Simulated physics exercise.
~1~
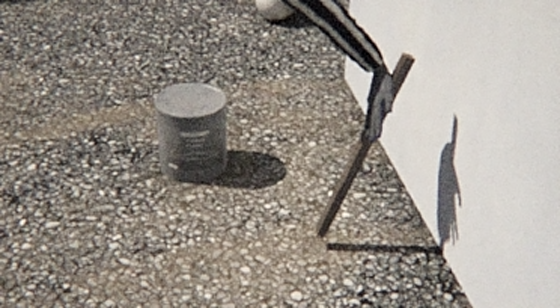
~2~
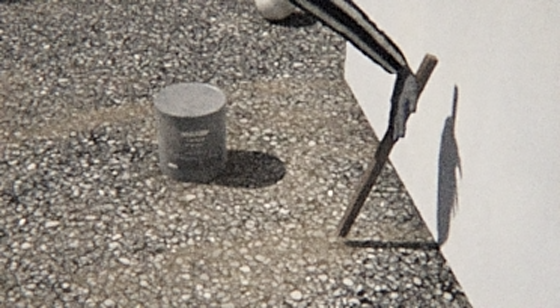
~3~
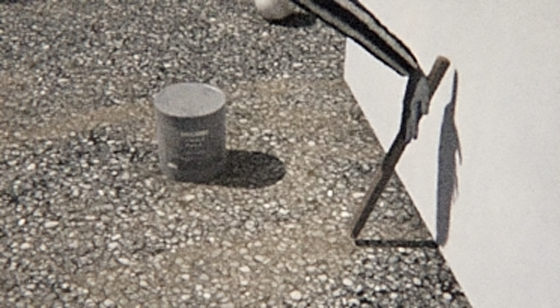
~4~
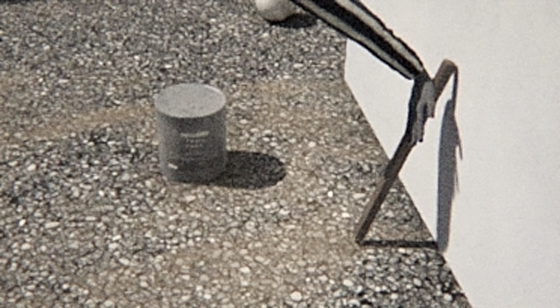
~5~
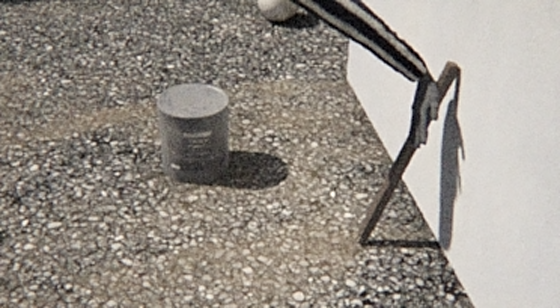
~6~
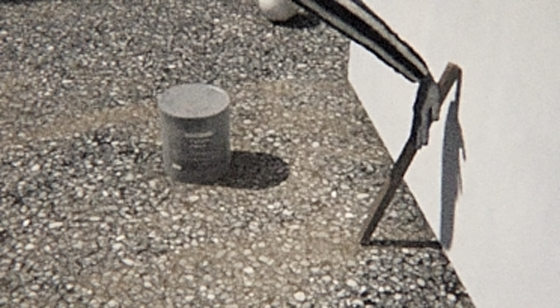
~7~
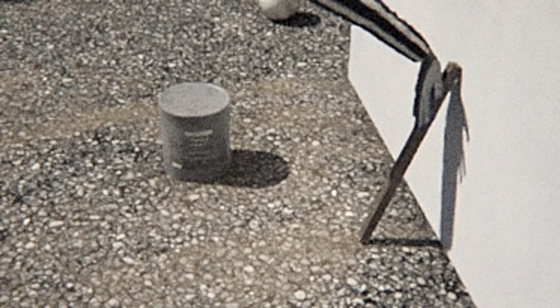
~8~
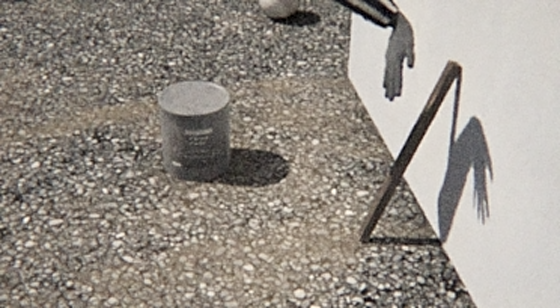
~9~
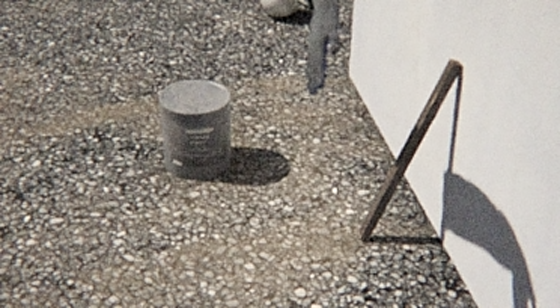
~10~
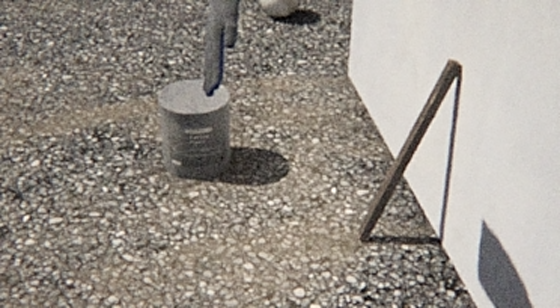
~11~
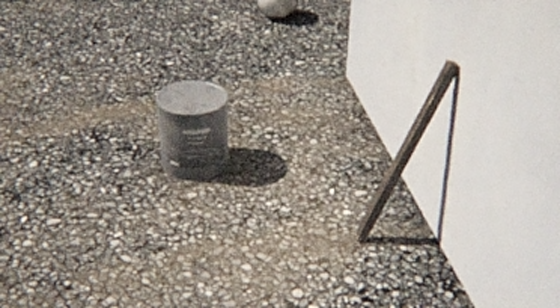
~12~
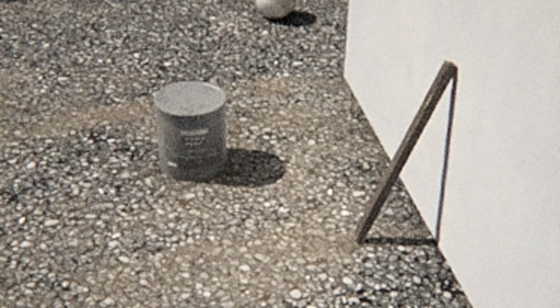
A black pole is moved right by a hand, released, and stays leaning against the wall.
